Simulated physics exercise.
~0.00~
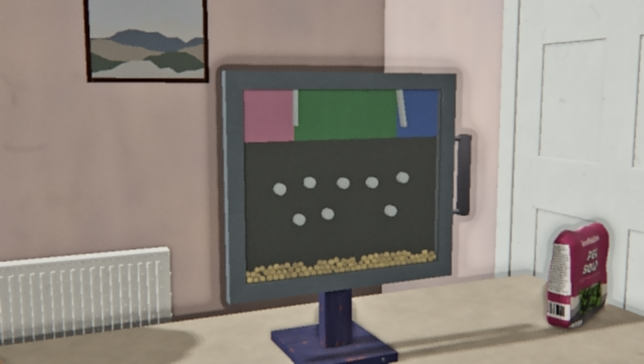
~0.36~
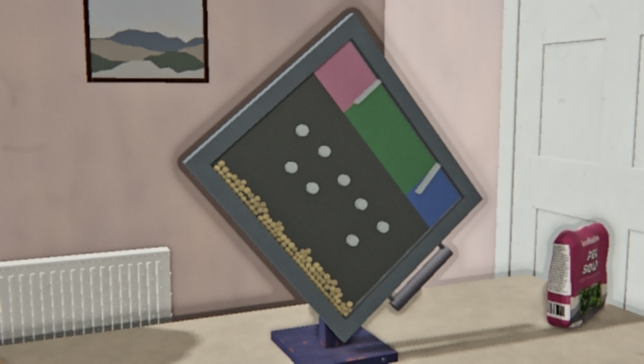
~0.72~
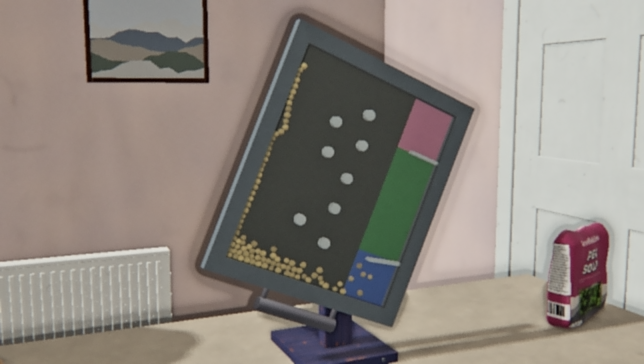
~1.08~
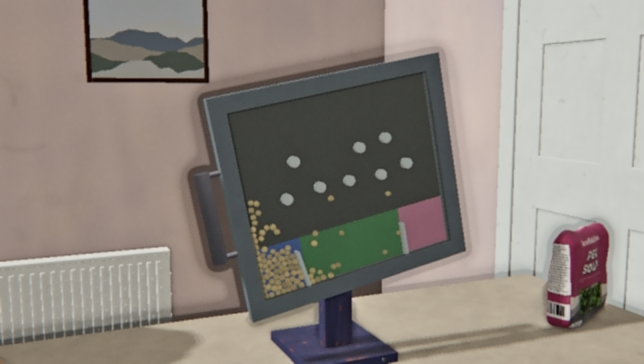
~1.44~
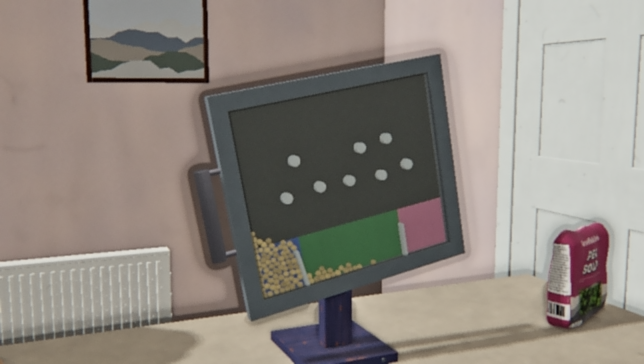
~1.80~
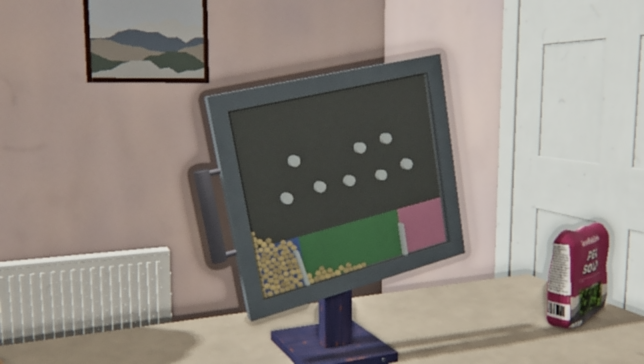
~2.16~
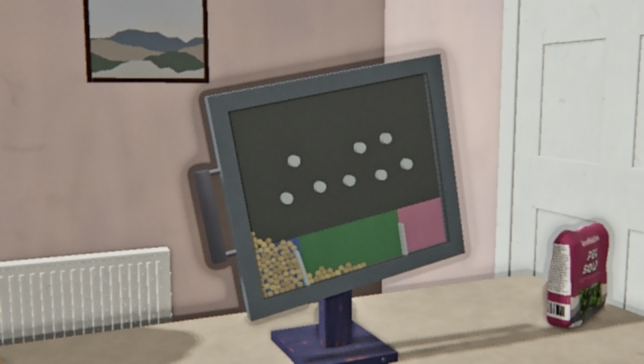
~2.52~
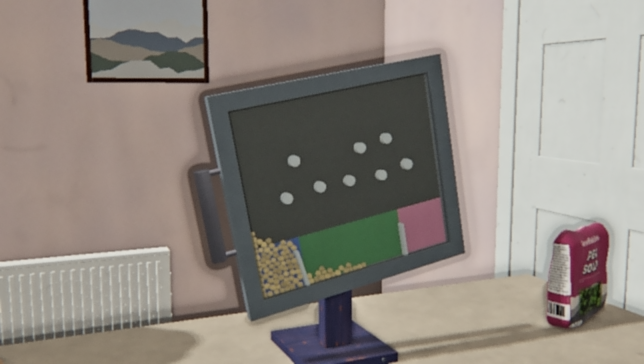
In a pink room, a framed box turns clockwise and beans settle mostly in blue, some in green.
